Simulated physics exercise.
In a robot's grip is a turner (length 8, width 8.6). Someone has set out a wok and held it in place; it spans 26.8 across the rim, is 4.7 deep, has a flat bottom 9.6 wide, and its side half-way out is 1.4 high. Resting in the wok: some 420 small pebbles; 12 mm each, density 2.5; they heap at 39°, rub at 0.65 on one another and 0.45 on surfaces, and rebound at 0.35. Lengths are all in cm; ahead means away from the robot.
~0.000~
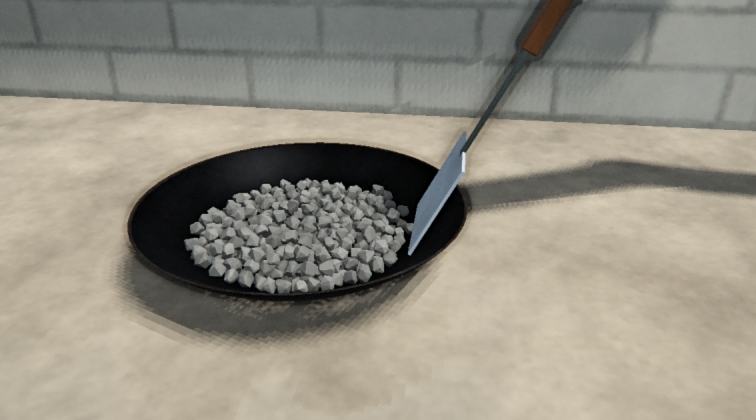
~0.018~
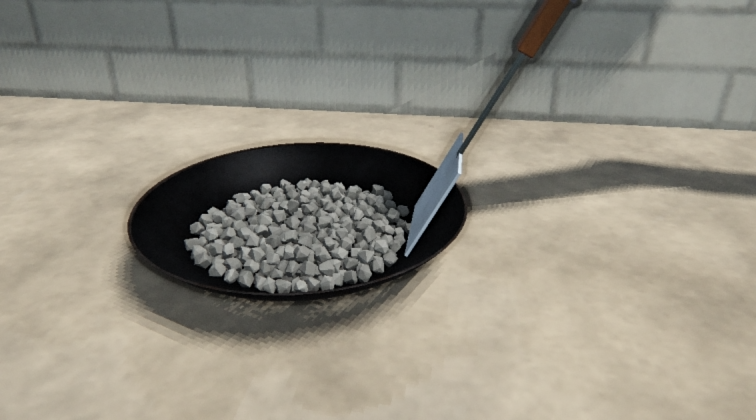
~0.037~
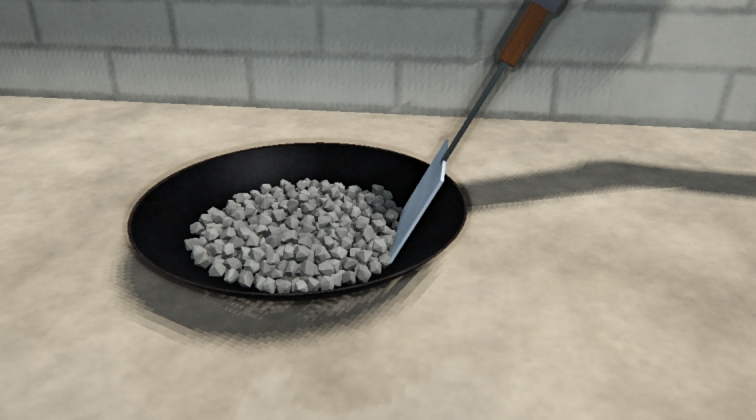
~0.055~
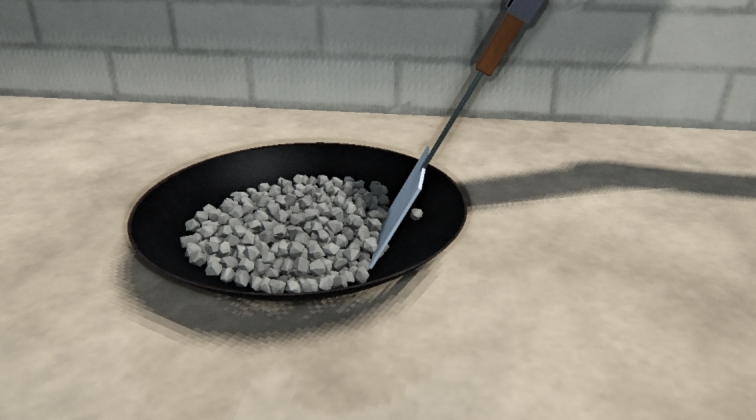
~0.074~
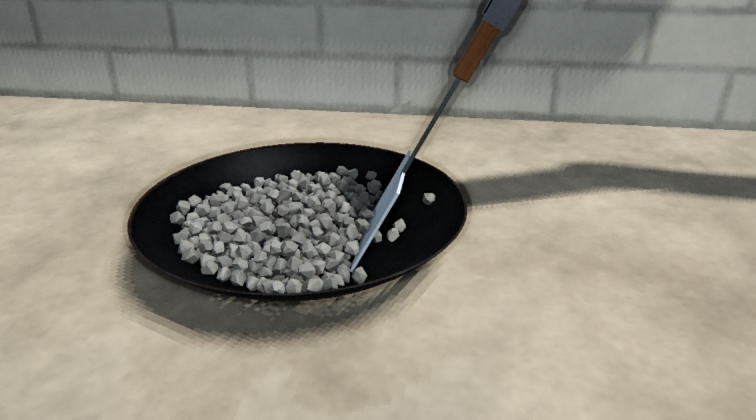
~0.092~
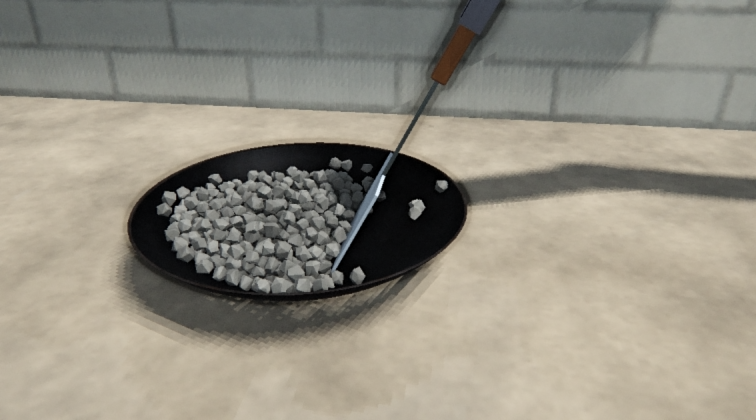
At the start, a black wok holds a heap of small grey pebbles on a pale surface, with a turner's tilted metal blade at its right side. The turner slides left into the pebbles, pushing the heap leftward and spreading it, while a few pebbles slip behind the blade onto the cleared right side.
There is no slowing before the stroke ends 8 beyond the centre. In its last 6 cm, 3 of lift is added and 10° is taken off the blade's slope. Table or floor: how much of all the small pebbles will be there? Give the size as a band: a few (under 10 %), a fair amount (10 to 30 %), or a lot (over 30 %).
A lot, over 30 %.
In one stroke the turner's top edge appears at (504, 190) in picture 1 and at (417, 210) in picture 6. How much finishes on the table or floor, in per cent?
Near 45 in a hundred.
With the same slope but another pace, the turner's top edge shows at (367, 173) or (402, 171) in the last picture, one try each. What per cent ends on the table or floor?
Try one roughly 50 per cent; try two roughly 40 per cent.
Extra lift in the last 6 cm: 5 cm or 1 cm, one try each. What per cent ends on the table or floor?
Roughly 35 % and then 45 %.
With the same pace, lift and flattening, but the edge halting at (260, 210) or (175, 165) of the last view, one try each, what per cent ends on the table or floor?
Roughly 10 and 55 per cent.
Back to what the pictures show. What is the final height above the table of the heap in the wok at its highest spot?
Height at rest: Roughly 5.5 cm.
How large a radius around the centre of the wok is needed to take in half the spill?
The answer is around 26 cm.
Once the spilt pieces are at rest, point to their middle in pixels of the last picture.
It ends up around (53, 225).
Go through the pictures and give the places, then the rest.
The first picture shows turner top edge at (464, 150), sloping 63°; upper third of the load around (305, 219), from x 190 to 410, top at y 185; 422 in the wok.
The second picture shows turner top edge at (461, 151), sloping 63°; upper third of the load around (305, 219), from x 190 to 410, top at y 185.
The third picture shows turner top edge at (445, 158), sloping 63°; upper third of the load around (306, 217), from x 190 to 405, top at y 185.
The fourth picture shows turner top edge at (425, 166), sloping 63°; upper third of the load around (299, 215), from x 190 to 415, top at y 180.
The fifth picture shows turner top edge at (405, 170), sloping 63°; upper third of the load around (291, 209), from x 180 to 430, top at y 170.
The sixth picture shows turner top edge at (385, 172), sloping 63°; upper third of the load around (273, 206), from x 165 to 440, top at y 165; 422 in the wok.
By 0.14 s, sloping 63°, highest piece 9 above the table; 418 in the wok, 4 on the blade or in flight.
By 0.18 s, sloping 59°, highest piece 12 above the table; 400 in the wok, 22 on the blade or in flight.
By 0.40 s, sloping 53°, highest piece 7 above the table; 223 in the wok, 163 on the table or floor, 36 on the blade or in flight.
By 1.45 s, sloping 53°, highest piece 6 above the table; 223 in the wok, 199 on the table or floor.
Final count, 223 in the wok, 199 on the table or floor. That is 47 % on the table or floor.
